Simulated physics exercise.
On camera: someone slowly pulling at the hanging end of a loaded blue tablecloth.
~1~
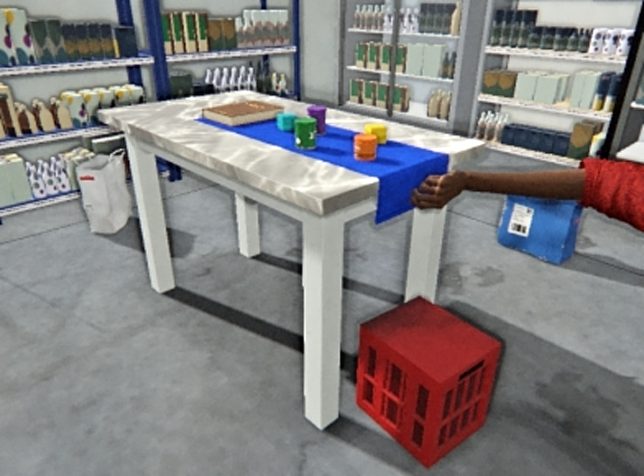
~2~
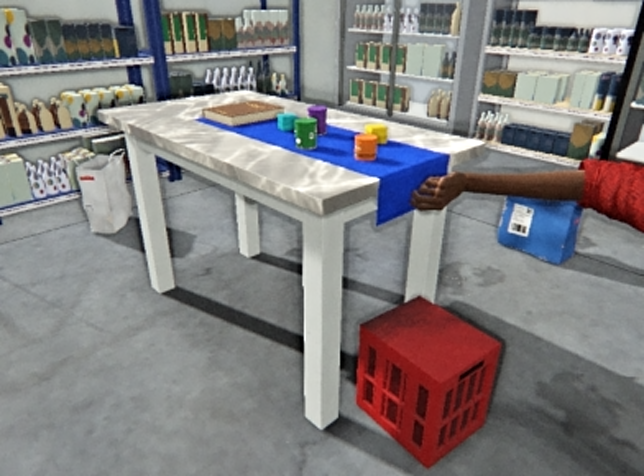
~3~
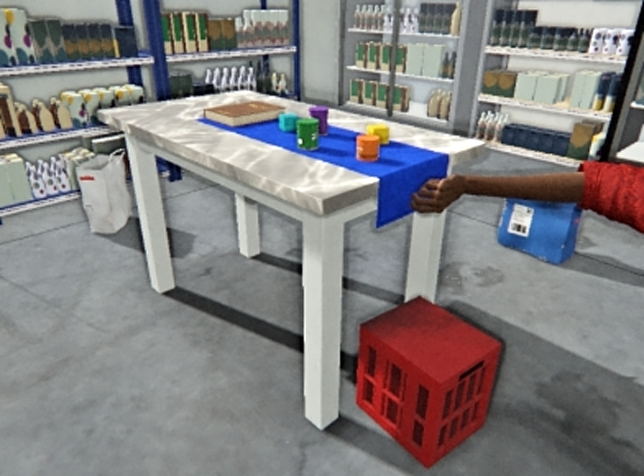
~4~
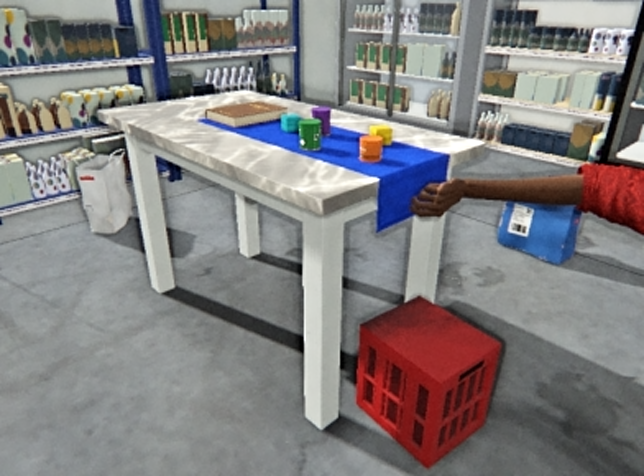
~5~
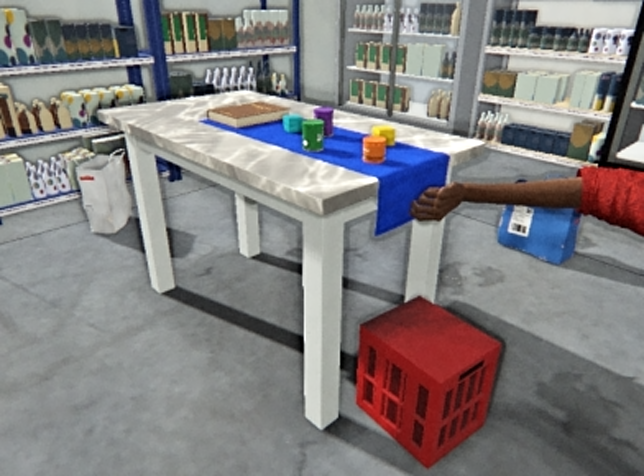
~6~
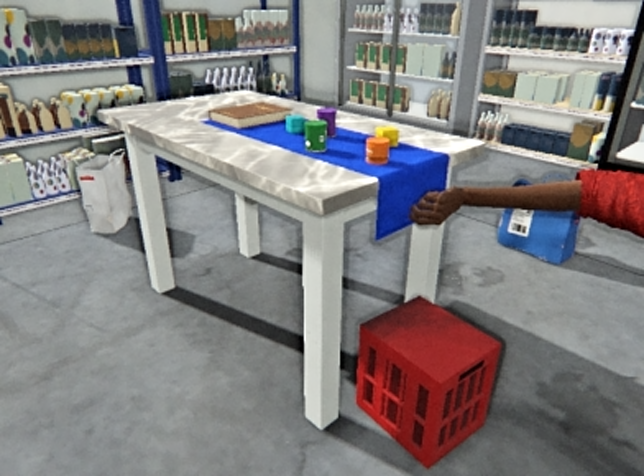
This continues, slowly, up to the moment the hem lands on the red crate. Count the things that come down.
The count of fallen things is three.
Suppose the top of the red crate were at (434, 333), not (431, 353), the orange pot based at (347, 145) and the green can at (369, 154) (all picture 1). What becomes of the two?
The orange pot comes down, the green can tumbles off.
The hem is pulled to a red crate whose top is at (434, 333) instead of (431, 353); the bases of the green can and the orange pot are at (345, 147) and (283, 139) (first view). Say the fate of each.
The green can falls, the orange pot stays on.
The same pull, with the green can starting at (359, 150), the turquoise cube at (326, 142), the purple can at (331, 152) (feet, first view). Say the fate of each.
The green can tumbles off, the turquoise cube is carried off, the purple can comes down.
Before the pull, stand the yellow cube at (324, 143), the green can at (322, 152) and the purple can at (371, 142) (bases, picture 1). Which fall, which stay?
The yellow cube drops off; the green can falls; the purple can tumbles off.
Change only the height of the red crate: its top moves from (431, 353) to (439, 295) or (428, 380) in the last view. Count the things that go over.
The count: 1 and 4.
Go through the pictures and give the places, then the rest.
Hem (375, 225); orange pot (366, 137); yellow cube (376, 126); green can (306, 120); purple can (317, 108); turquoise cube (287, 115); top of the crate (432, 353), in the first frame.
Hem (376, 226); orange pot (366, 137), in the second frame.
Hem (375, 229); yellow cube (378, 127), in the third frame.
Hem (376, 232); green can (310, 121); top of the crate (432, 353), in the fourth frame.
Hem (374, 236); purple can (324, 109), in the fifth frame.
Hem (375, 241); orange pot (378, 140); yellow cube (387, 129); green can (316, 123); purple can (327, 110); turquoise cube (296, 117), in the sixth frame.
Soon after, hem near (408, 280); orange pot gone.
Then, hem on the crate; orange pot and yellow cube gone.
At rest, hem on the crate; orange pot, yellow cube and green can gone. It carries off three.
